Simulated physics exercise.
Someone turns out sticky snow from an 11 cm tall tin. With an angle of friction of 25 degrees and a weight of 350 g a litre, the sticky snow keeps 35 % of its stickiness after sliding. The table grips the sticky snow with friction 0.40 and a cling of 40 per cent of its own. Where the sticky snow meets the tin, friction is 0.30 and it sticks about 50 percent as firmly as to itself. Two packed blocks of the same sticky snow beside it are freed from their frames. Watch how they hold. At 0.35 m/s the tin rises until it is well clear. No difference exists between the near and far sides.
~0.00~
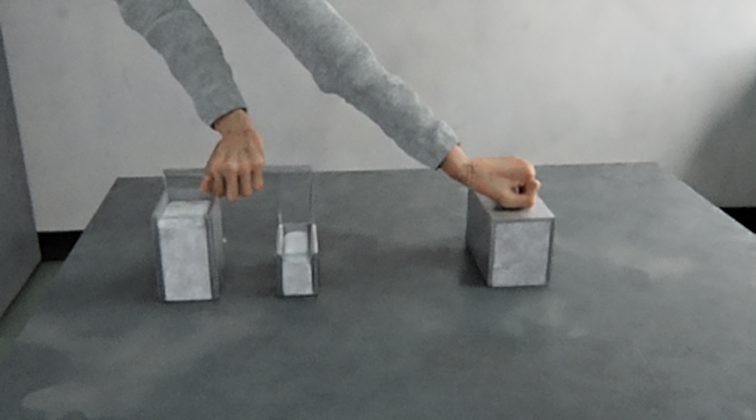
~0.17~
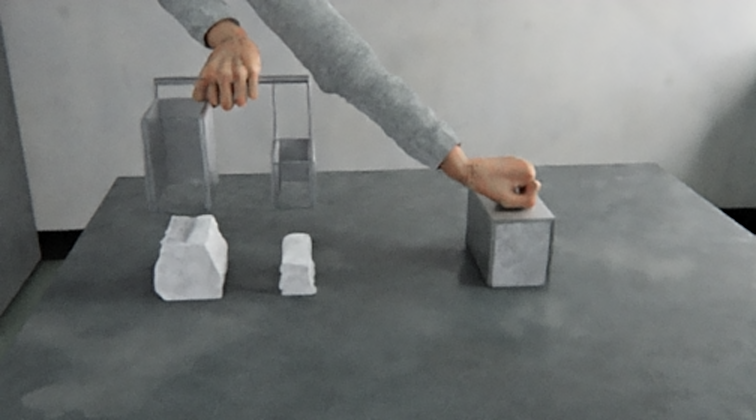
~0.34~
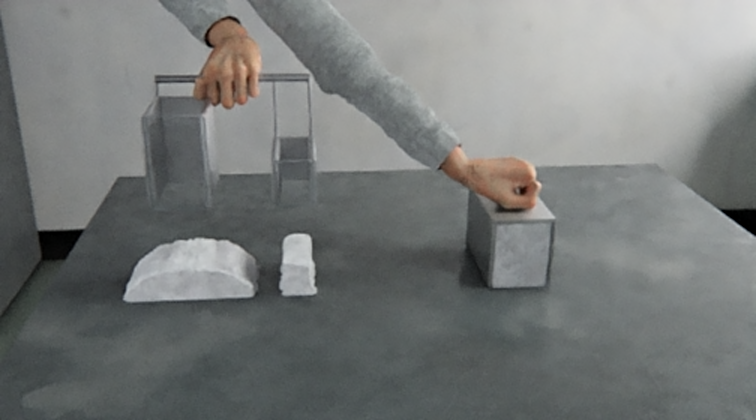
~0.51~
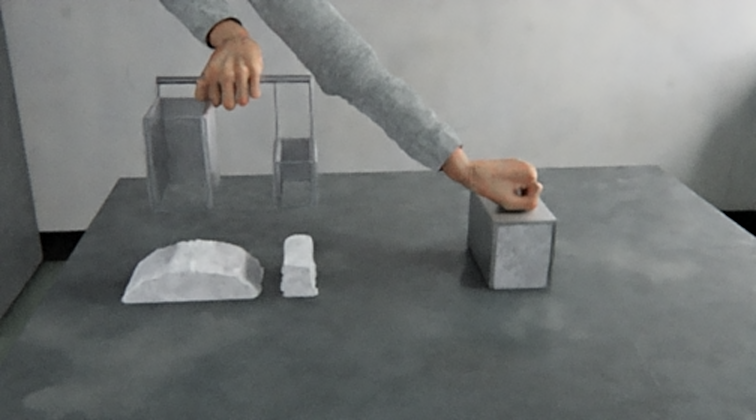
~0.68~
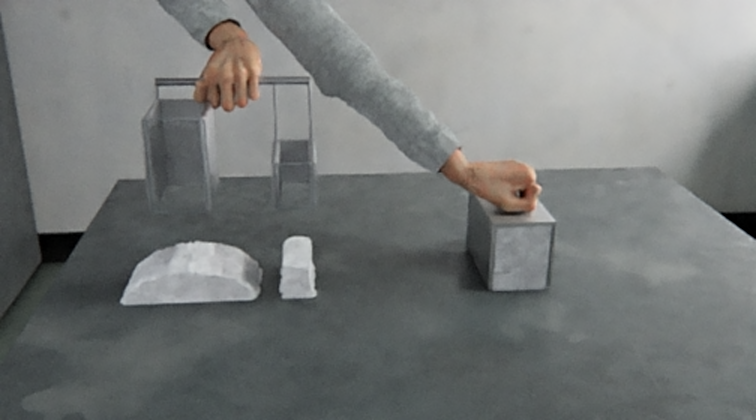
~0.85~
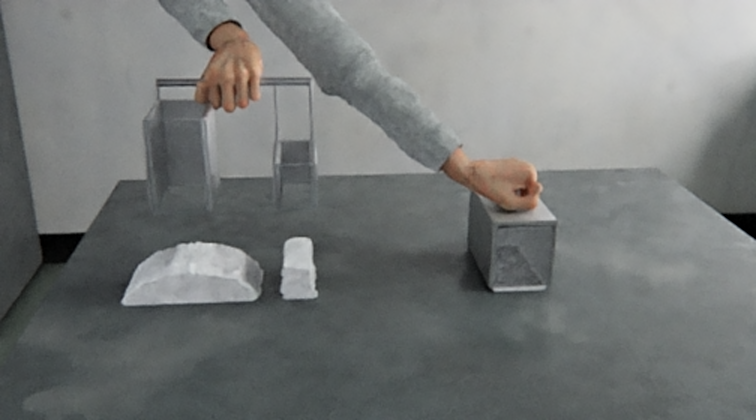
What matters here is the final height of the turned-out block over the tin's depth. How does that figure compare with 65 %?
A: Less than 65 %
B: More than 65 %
Less than 65 % (A).
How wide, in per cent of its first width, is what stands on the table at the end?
About 240 per cent.
After 1.07 s, the tin is up by 7.7 cm.
After 1.33 s, the tin is up by 17 cm; what stands on the table is 50 % of the tin's depth.
After 1.60 s, the tin is up by 23 cm; what stands on the table is 50 % of the tin's depth.
After 1.86 s, the tin is up by 23 cm; what stands on the table is 50 % of the tin's depth.
After 1.96 s, at the end, the tin is up by 23 cm; what stands on the table is 50 % of the tin's depth.
